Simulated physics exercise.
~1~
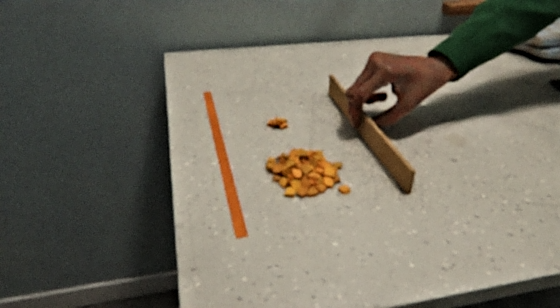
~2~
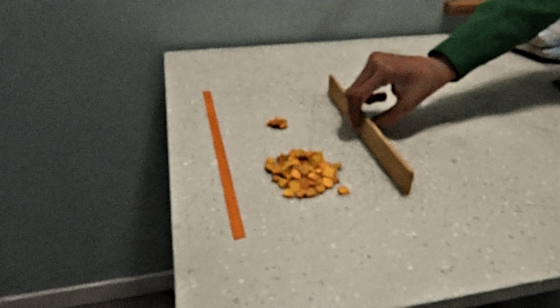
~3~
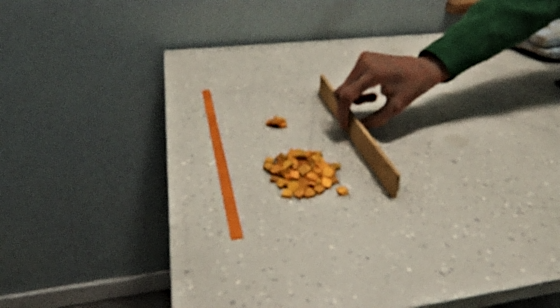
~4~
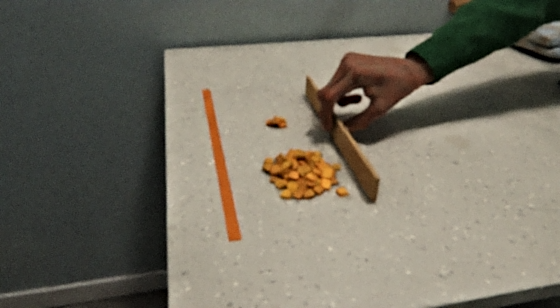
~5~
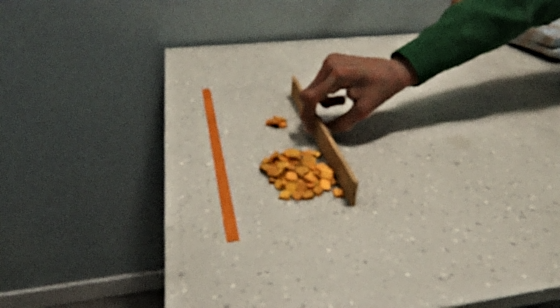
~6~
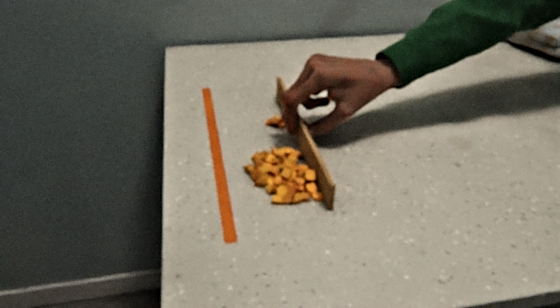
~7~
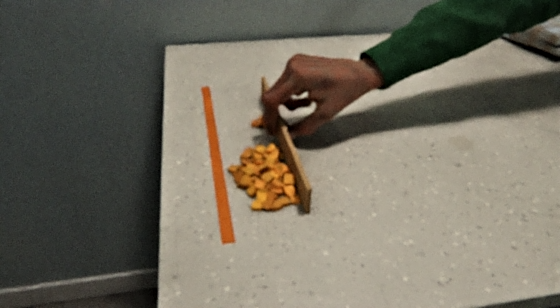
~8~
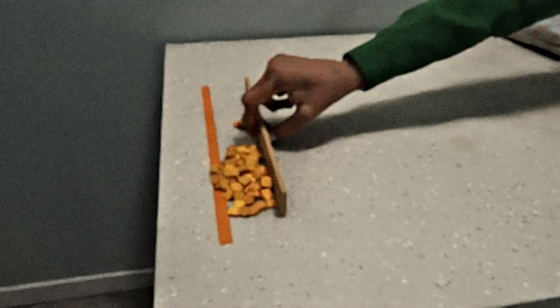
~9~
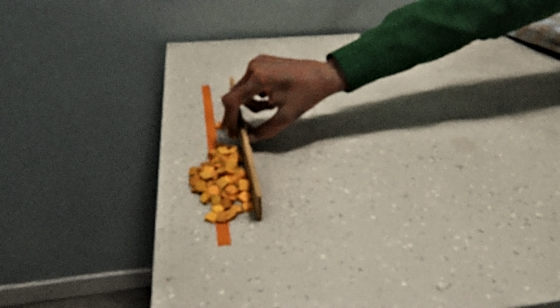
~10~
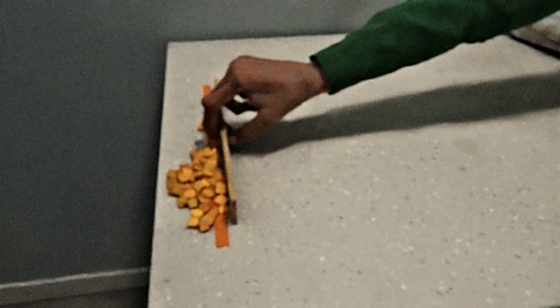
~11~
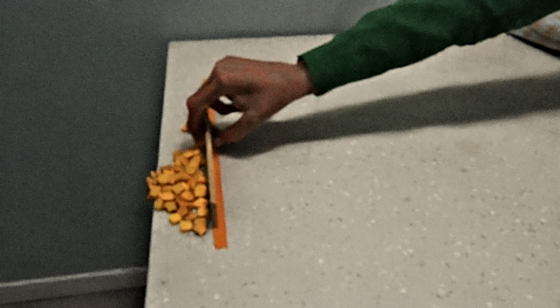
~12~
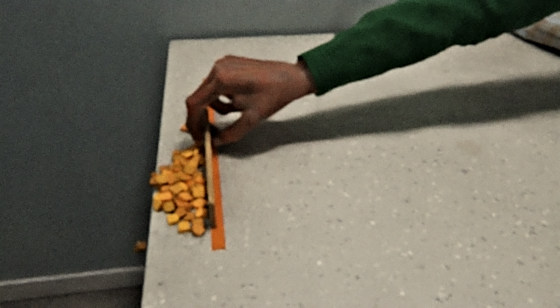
A hand in a green sleeve holds a thin wooden-looking strip upright on a pale speckled table, seen from above at an angle against a dark grey wall. To its left lie a larger pile of orange-brown pieces, a tiny cluster behind it, and a line of orange tape near the table's left end. After a brief pause, the hand slides the strip left, gathering the front pile and then the small back cluster. The pieces cross the tape, and the strip stops there. The front pile bunches at the edge and a piece drops off, while most stays on the table.
